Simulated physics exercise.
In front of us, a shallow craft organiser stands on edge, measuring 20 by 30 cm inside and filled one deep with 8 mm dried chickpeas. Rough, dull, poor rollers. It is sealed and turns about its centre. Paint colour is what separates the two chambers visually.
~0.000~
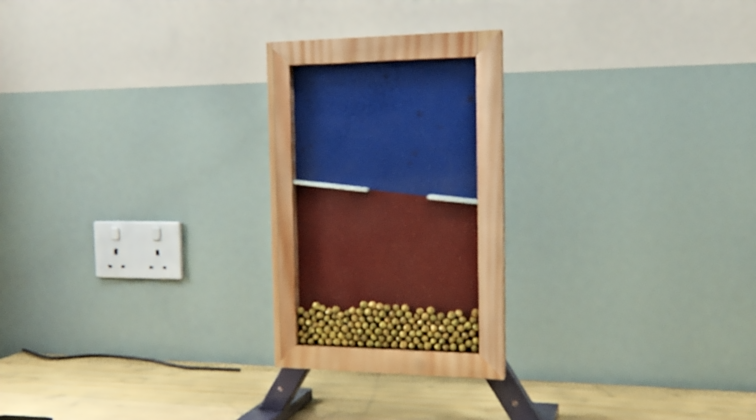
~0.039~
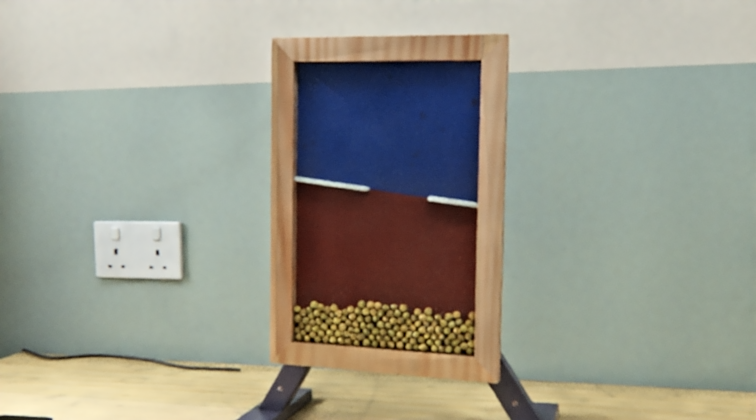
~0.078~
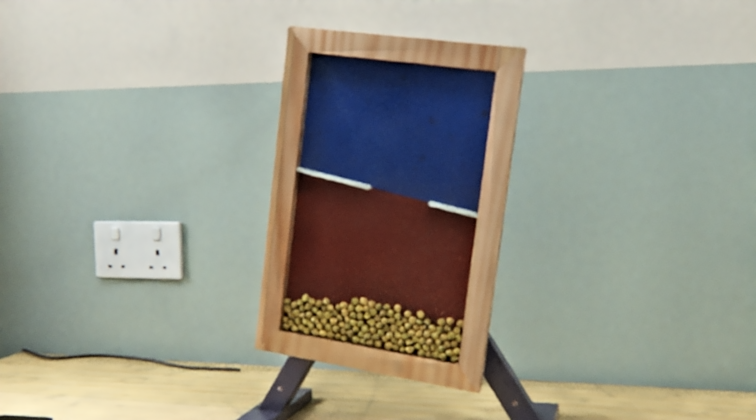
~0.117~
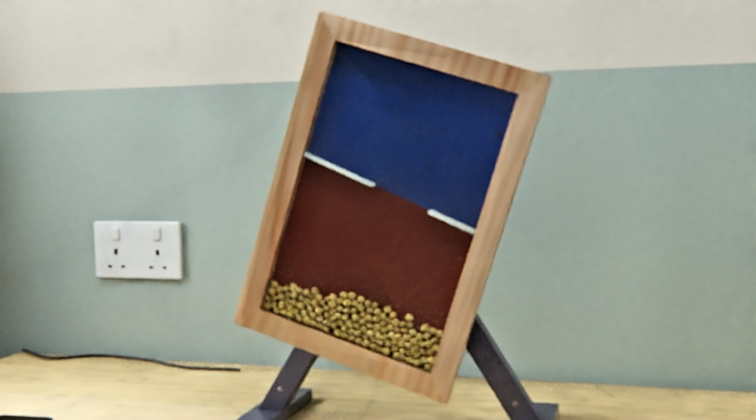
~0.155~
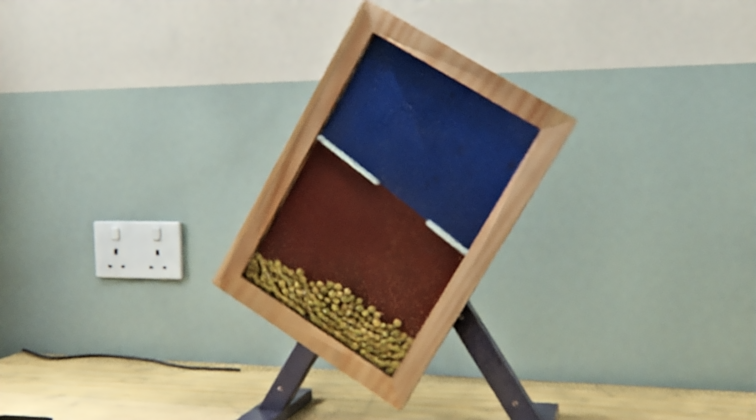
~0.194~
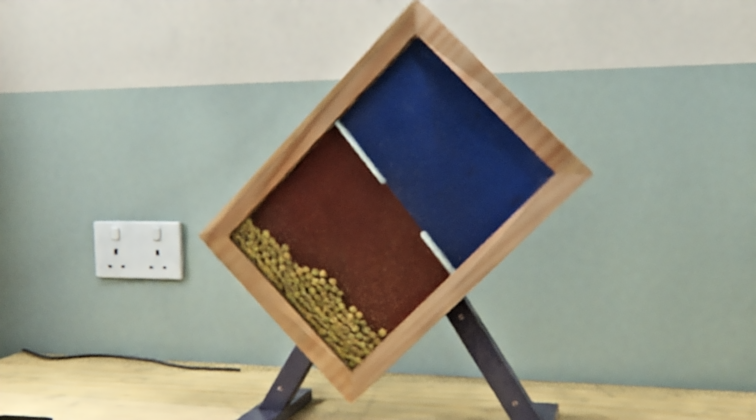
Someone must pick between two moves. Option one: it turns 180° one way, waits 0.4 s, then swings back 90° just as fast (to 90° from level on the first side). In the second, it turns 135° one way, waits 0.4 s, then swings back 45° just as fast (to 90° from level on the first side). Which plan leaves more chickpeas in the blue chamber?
Selected: The opening option.
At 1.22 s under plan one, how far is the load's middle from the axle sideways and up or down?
The middle sits around 6 cm right and 5 cm below.
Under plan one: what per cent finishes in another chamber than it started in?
I'd guess roughly 55 percent, give or take.
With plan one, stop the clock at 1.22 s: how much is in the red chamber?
Share: Near 45 %.
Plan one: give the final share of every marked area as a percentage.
Red chamber: 45; blue chamber: 55.
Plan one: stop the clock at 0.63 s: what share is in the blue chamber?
Share: Near 15 per cent.
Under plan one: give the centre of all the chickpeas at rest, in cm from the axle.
Right: About 3 cm; below: About 8 cm.
Plan one. After 0.63 s, it stands 180° clockwise; the chickpeas' middle is in line with and 2 cm above the centre; red 85 %, blue 15 %.
After 1.22 s, it stands 134° clockwise; the chickpeas' middle is 6 cm right of and 5 cm below the centre; red 45 %, blue 55 %.
After 1.41 s, it stands 90° clockwise; the chickpeas' middle is 6 cm right of and 4 cm below the centre; red 45 %, blue 55 %.
All still by 2.4 s, it stands 90° clockwise; red 45 %, blue 55 %.
Plan two would end with red 55 %, blue 45 %.
